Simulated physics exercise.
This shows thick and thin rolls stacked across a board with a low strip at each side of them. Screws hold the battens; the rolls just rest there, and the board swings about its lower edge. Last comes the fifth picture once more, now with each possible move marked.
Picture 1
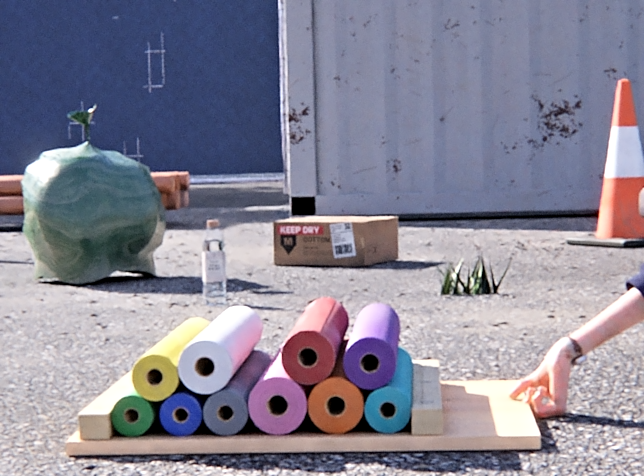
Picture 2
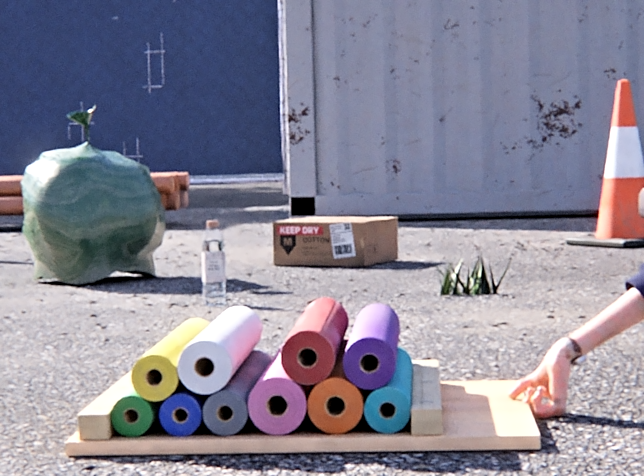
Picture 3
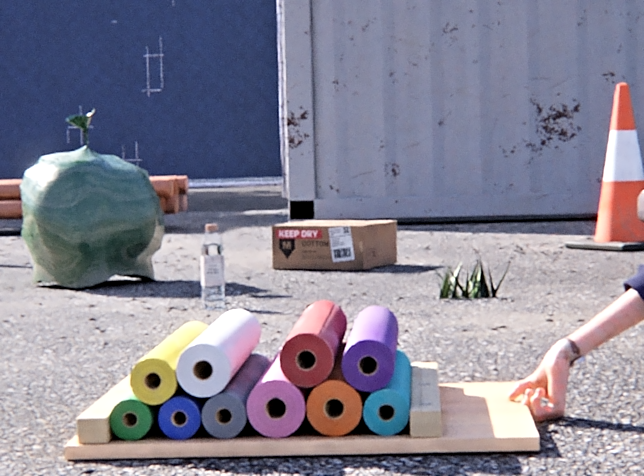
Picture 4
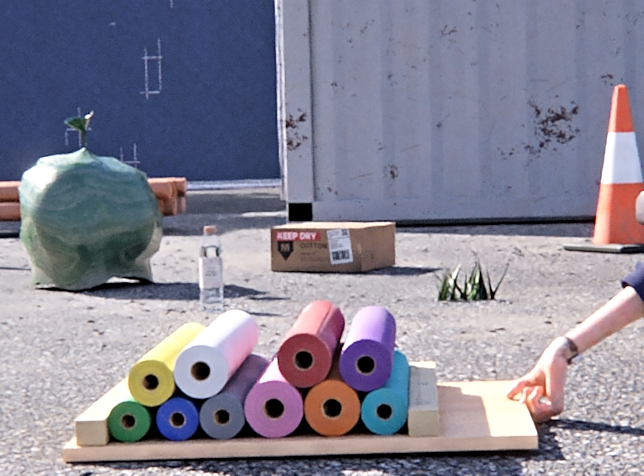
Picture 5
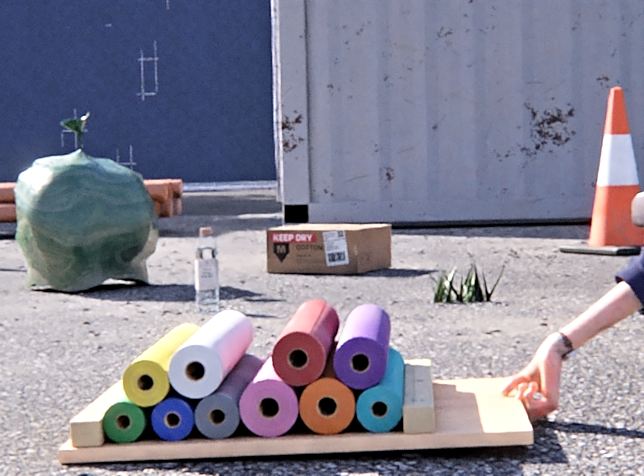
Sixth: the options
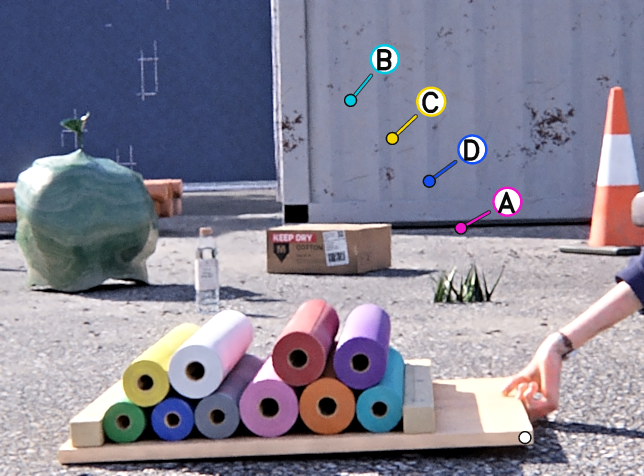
The camera drifts very slightly across a sunlit asphalt yard, seen from the front and a little above, with a dark blue wall and a pale, rust-marked container behind. Coloured rolls lie in two layers between wooden strips on a board, yellow, white, red and purple uppermost, before a green rounded object, clear bottle, cardboard box and orange-and-white cone. A hand at right stays on the board's end, which barely moves, and the rolls keep their places.
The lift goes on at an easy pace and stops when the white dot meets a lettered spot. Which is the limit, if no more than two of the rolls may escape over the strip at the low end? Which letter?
It can be raised to A.
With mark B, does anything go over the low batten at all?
Yes, at B.
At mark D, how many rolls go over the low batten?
It comes to three.
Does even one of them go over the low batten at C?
Yes, at C.
On the marked copy, A at (461, 228); B at (350, 101); C at (392, 138); D at (430, 181); the white dot at (525, 438).
Following A. Soon after the start, board at 17°.
Later, board at 28°.
In the end, board at 28°, two over the low batten (yellow, white).
As for the rest, B four over the low batten (yellow, red, purple, white); C four over the low batten (yellow, red, purple, white); D three over the low batten (yellow, red, white).
